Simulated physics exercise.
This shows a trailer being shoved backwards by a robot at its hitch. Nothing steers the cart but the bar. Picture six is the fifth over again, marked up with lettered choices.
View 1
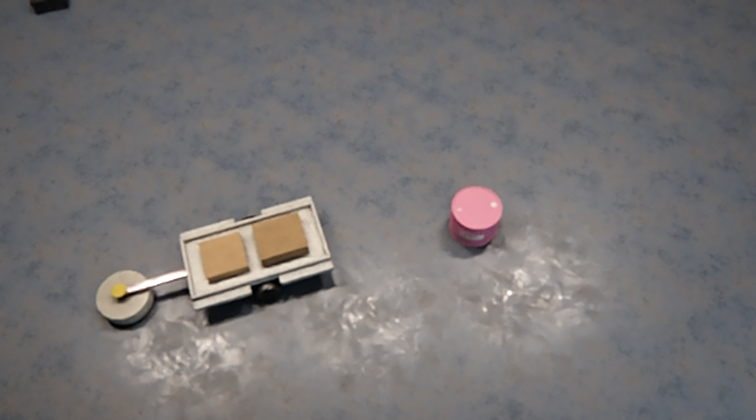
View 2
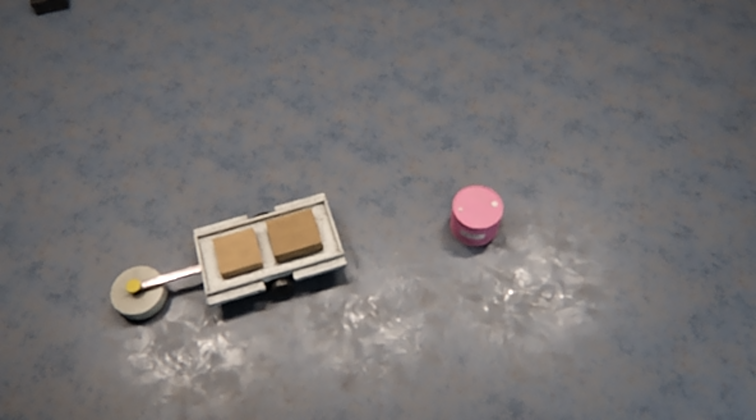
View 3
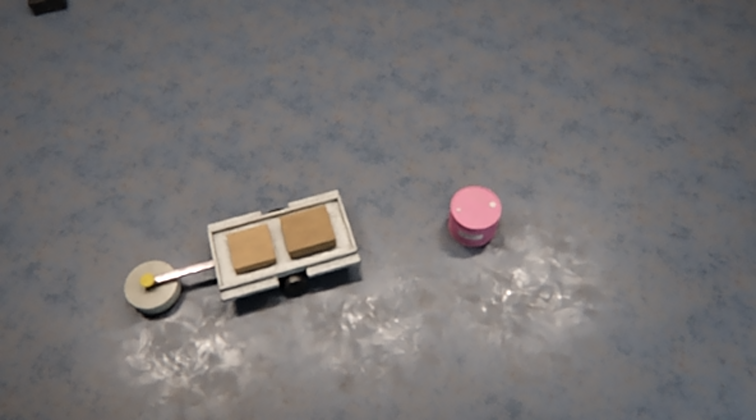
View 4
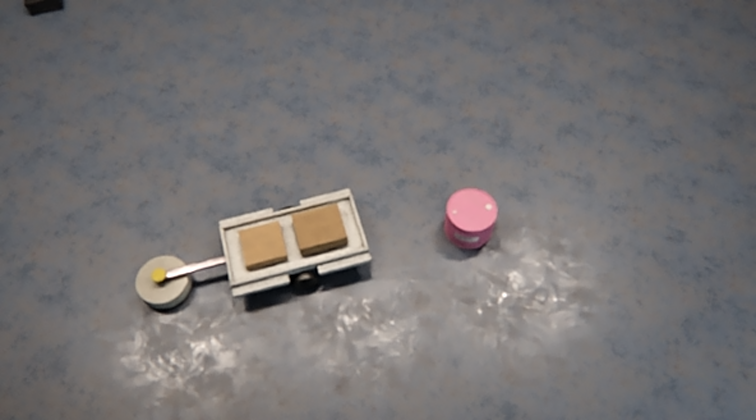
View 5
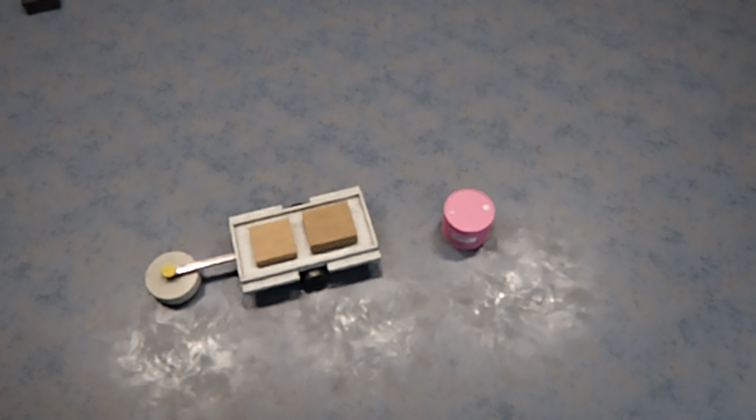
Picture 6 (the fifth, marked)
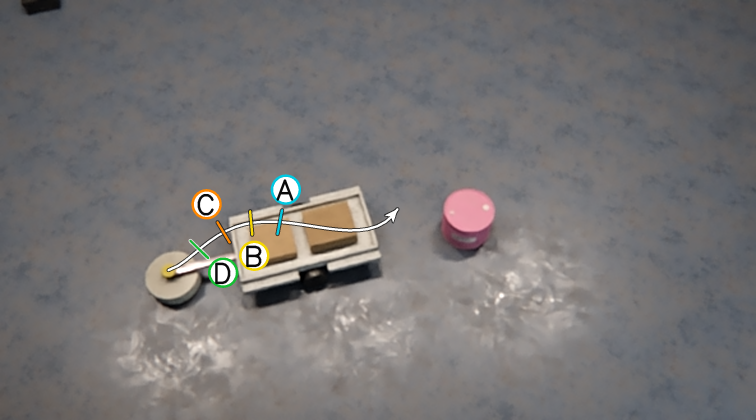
A white cart holding two tan blocks sits left of centre on a mottled blue-grey floor seen from above, with shiny patches of glare along the lower part. A round, pale robot with a yellow spot joins its left side by a thin bar, and a pink tub stands to the right. The robot pushes the cart slowly rightward, narrowing the gap to the tub, while the view shifts very slightly.
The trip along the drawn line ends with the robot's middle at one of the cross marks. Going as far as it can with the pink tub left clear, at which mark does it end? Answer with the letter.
As far as tick C.
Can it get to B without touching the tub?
For that mark, no.
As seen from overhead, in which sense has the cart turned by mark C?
Clockwise.
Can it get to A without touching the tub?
For that mark, no.
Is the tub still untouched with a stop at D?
Yes.
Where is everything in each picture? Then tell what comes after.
Robot (124, 296); white cart (255, 250); pink tub (473, 226), in the first frame.
Robot (138, 291); white cart (269, 246); pink tub (474, 225), in the second frame.
Robot (152, 286); white cart (282, 243); pink tub (472, 225), in the third frame.
Robot (163, 281); white cart (294, 240); pink tub (468, 228), in the fourth frame.
Robot (173, 276); white cart (304, 237); pink tub (466, 228), in the fifth frame.
On the marked copy, A at (280, 222); B at (251, 223); C at (224, 232); D at (199, 249); the route from (169, 270) via (283, 222) to (398, 209).
Taking C. A third of the way, robot (193, 264), cart (324, 232).
Two thirds of the way, robot (210, 250), cart (342, 229).
When it is over, robot (227, 239), cart (357, 228); nothing has been touched.
As for the rest, A is too far, the tub has been hit; B is too far, the tub has been hit; D is safe but short.
